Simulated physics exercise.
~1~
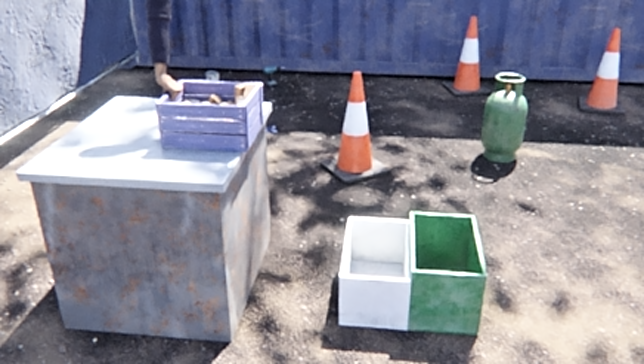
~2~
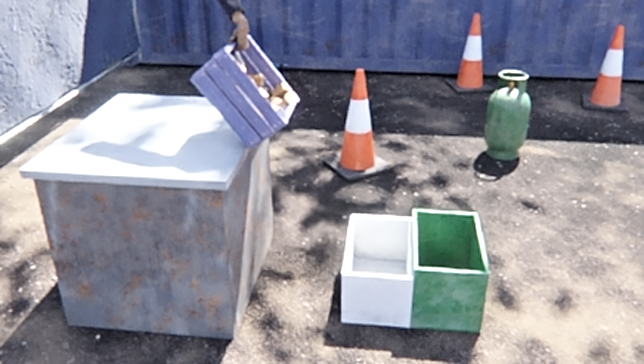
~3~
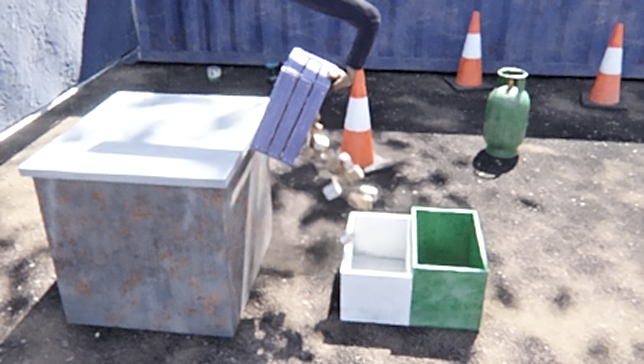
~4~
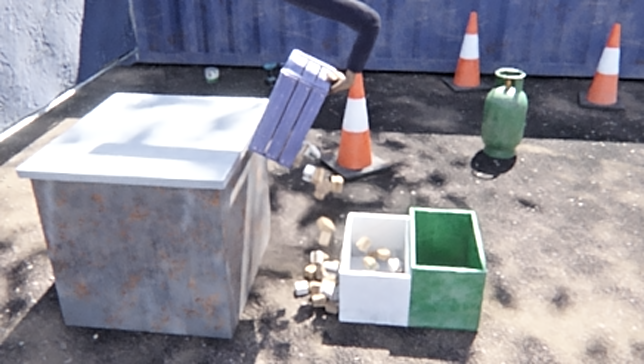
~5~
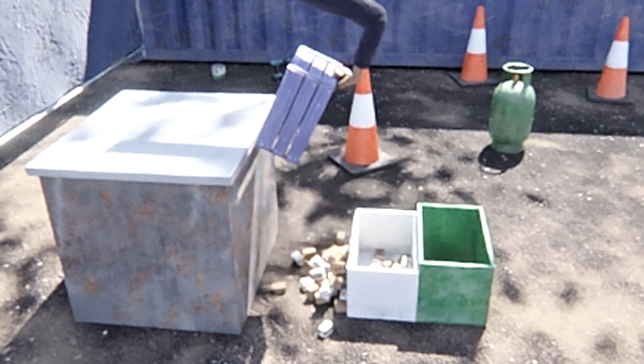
A dark arm lifted a blue crate off the bench and tipped it steeply, spilling small parcels toward the white tote beside a green box. Some dropped into the tote, but many piled up on the ground just left of it.
